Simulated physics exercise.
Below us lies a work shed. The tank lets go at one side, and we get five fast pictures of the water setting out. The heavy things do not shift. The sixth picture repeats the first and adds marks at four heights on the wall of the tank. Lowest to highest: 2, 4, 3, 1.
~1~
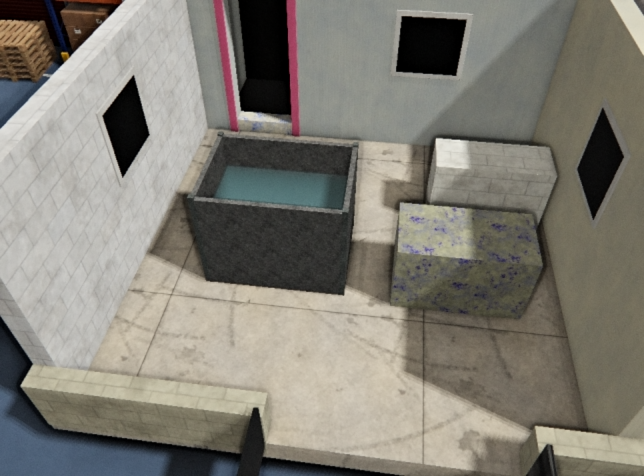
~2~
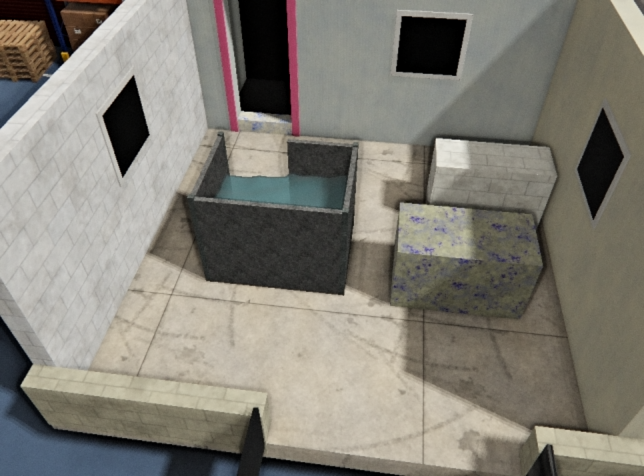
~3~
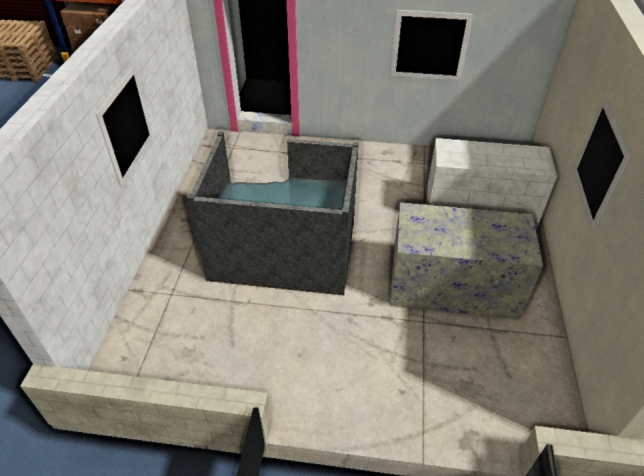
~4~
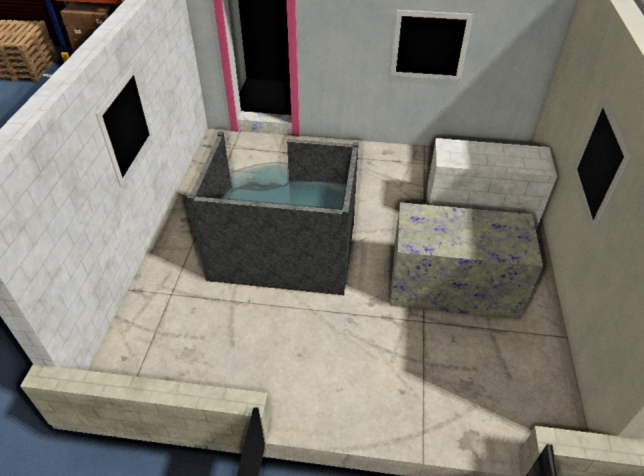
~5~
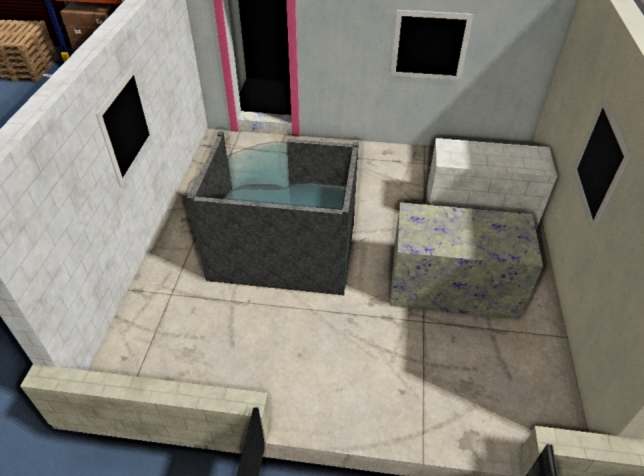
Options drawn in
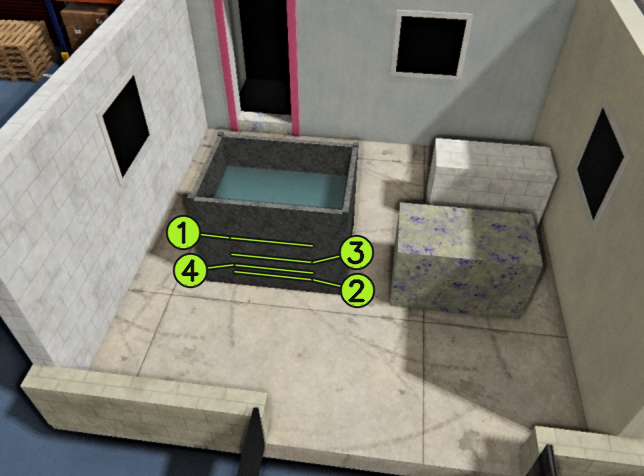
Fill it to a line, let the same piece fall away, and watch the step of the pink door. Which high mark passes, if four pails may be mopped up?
3 will do.
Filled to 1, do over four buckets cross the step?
Yes, that goes wrong.
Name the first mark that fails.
That would be 1.
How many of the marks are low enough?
Three.
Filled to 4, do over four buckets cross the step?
No, that is safe.
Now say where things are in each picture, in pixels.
Water in the tank at rest, its middle at (280, 199); foot of the pink doorway at (266, 133); open gate at (399, 406), in the first frame.
Water covers 1 % of the ground, its front hidden from here, in the second frame.
Water covers 3 % of the ground, its front hidden from here, in the third frame.
Water covers 7 % of the ground, its front hidden from here, in the fourth frame.
Front seen at (199, 199), 14 % of the ground wet, in the fifth frame.
On the marked copy, 1 at (270, 241); 2 at (273, 275); 3 at (272, 258); 4 at (272, 268); from the bottom up 2, 4, 3, 1.
Choosing 1, about 10 bucketfuls get in.
Choosing 2, nothing gets over.
Choosing 3, a bucket or two gets in.
Choosing 4, nothing gets over.
